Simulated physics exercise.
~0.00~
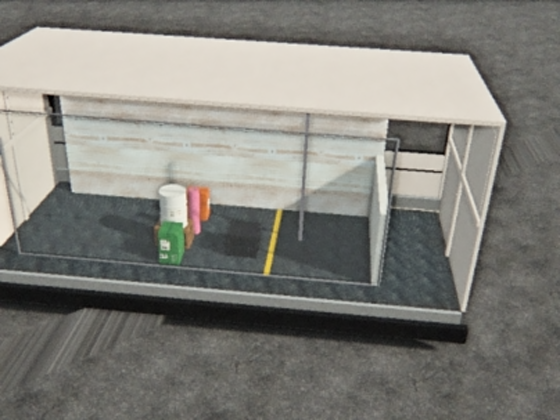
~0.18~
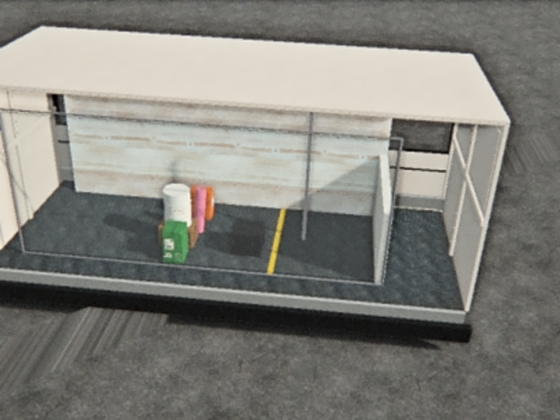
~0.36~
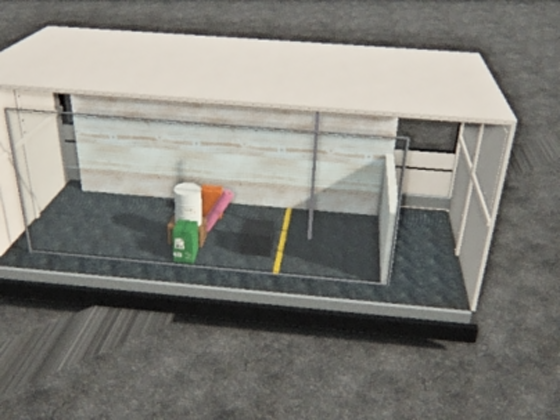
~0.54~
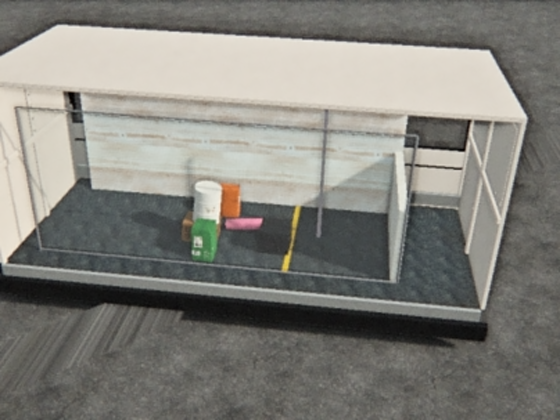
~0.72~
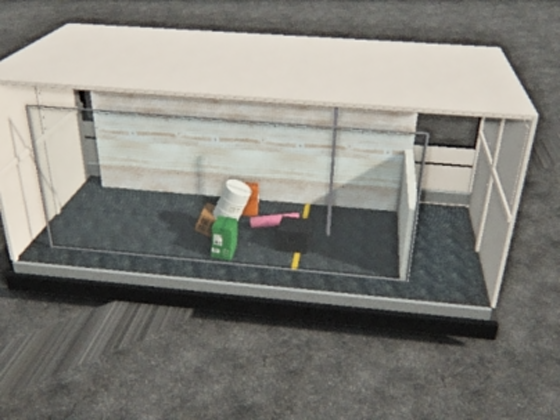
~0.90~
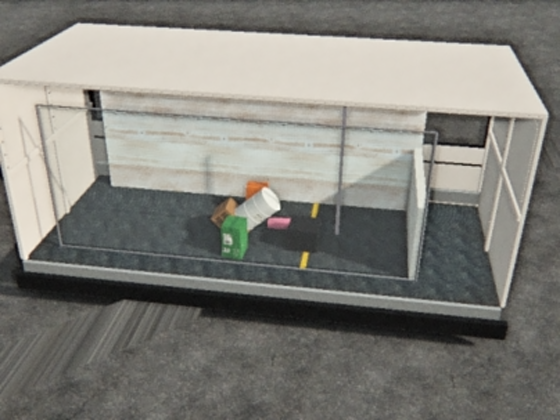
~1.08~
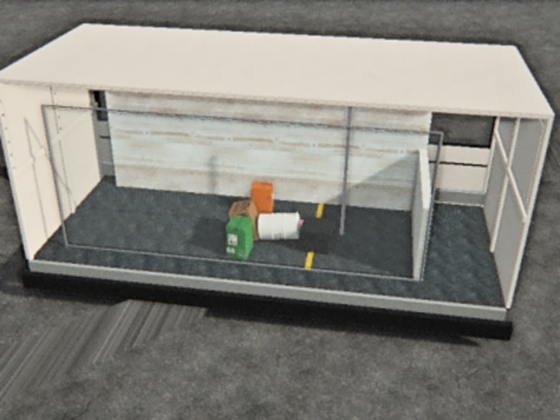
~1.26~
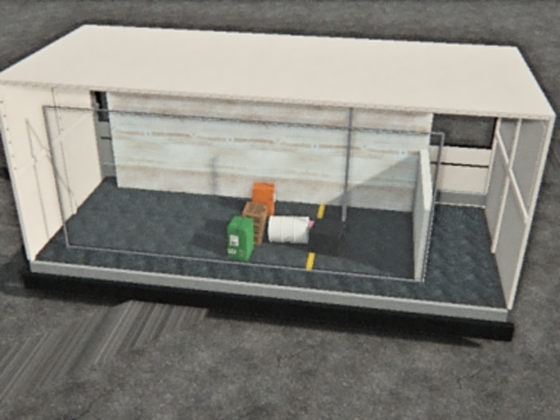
In this clip, packs, crates, a pink roll and a white drum shift inside an open-fronted bay; the roll topples, then the drum tips rightward and hides it as a brown crate turns. The drum ends lying short of the yellow line, the green pack upright, the black crate across the line.
